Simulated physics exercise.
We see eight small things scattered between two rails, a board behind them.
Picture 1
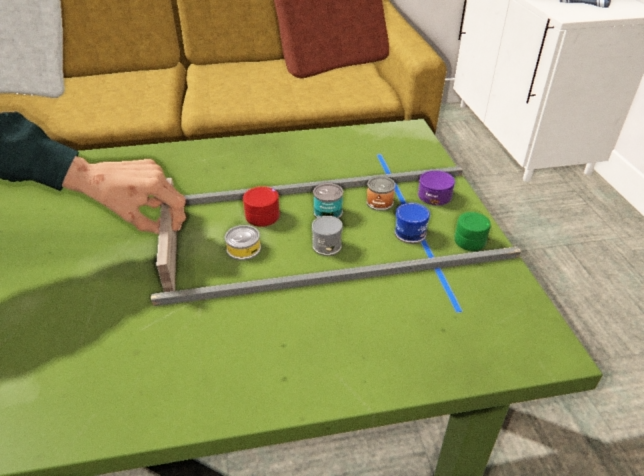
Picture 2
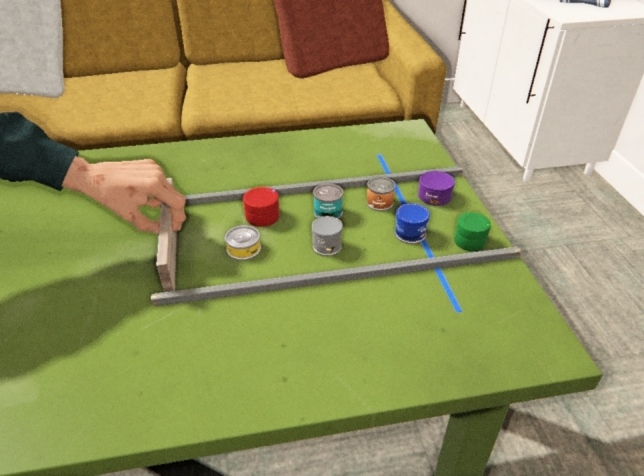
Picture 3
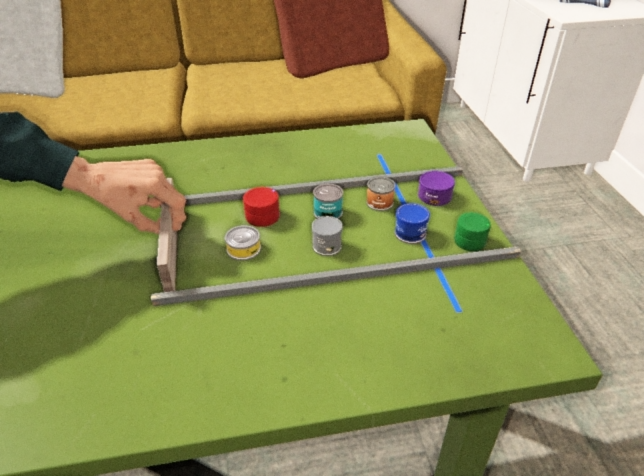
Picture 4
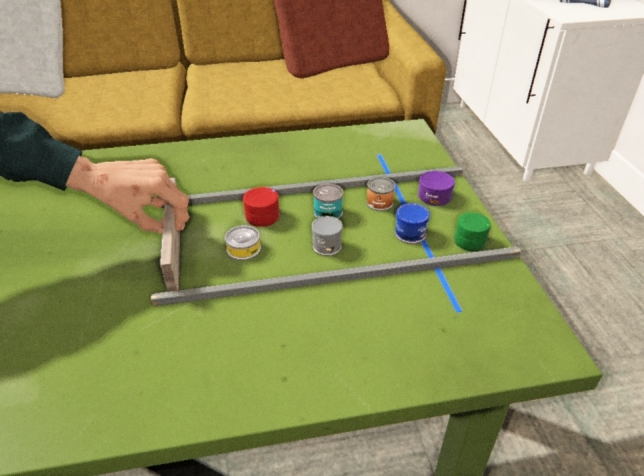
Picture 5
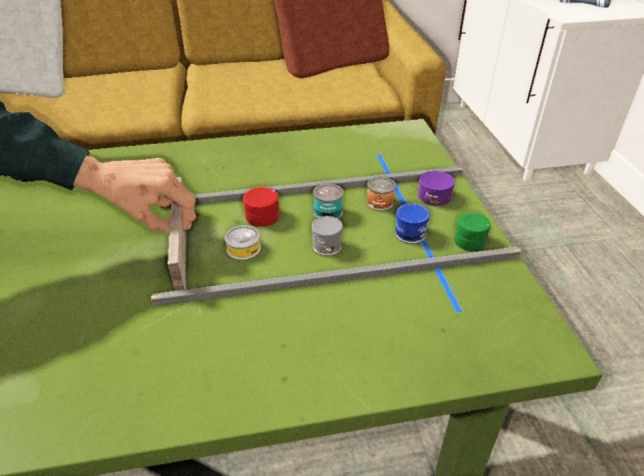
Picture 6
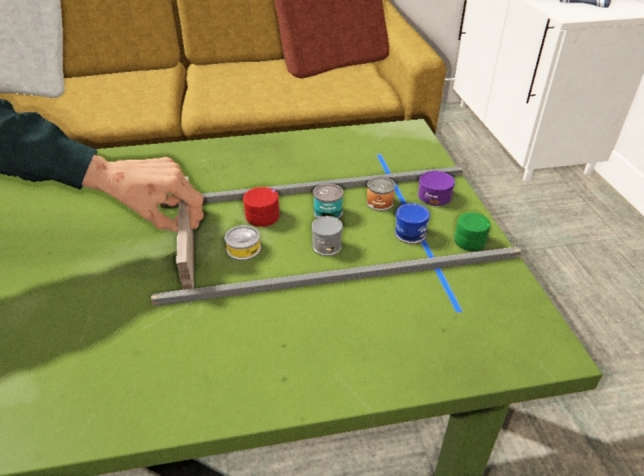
On a green table in front of a yellow sofa, eight small colourful tins and tubs sit scattered between two grey rails, with a blue line of tape crossing near the right end. A hand grips an upright board at the left, holds it nearly still, then slides it slightly right while the containers stay put.
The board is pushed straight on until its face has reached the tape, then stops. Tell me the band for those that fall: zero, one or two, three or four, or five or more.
The number that fall off is zero.
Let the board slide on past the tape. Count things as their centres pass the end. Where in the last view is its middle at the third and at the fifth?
At (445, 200) for the third, at (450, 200) for the fifth.
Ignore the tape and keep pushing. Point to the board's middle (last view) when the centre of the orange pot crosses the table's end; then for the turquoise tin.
Its middle is around (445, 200) and around (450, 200).
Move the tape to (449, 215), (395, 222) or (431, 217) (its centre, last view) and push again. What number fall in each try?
The counts: 3, 0 and 1.
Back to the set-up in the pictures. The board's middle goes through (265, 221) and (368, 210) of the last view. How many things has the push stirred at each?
At the one place 2, at the other 6.
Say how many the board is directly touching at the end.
That makes 3.
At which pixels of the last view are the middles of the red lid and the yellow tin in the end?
The red lid at (419, 189), the yellow tin at (431, 218).
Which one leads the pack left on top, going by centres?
It is the purple tub.
Soon after, none off yet; green lid at rest near (472, 232); purple tub at rest near (436, 188); blue pot at rest near (412, 224).
At rest, the number that fall off is zero.
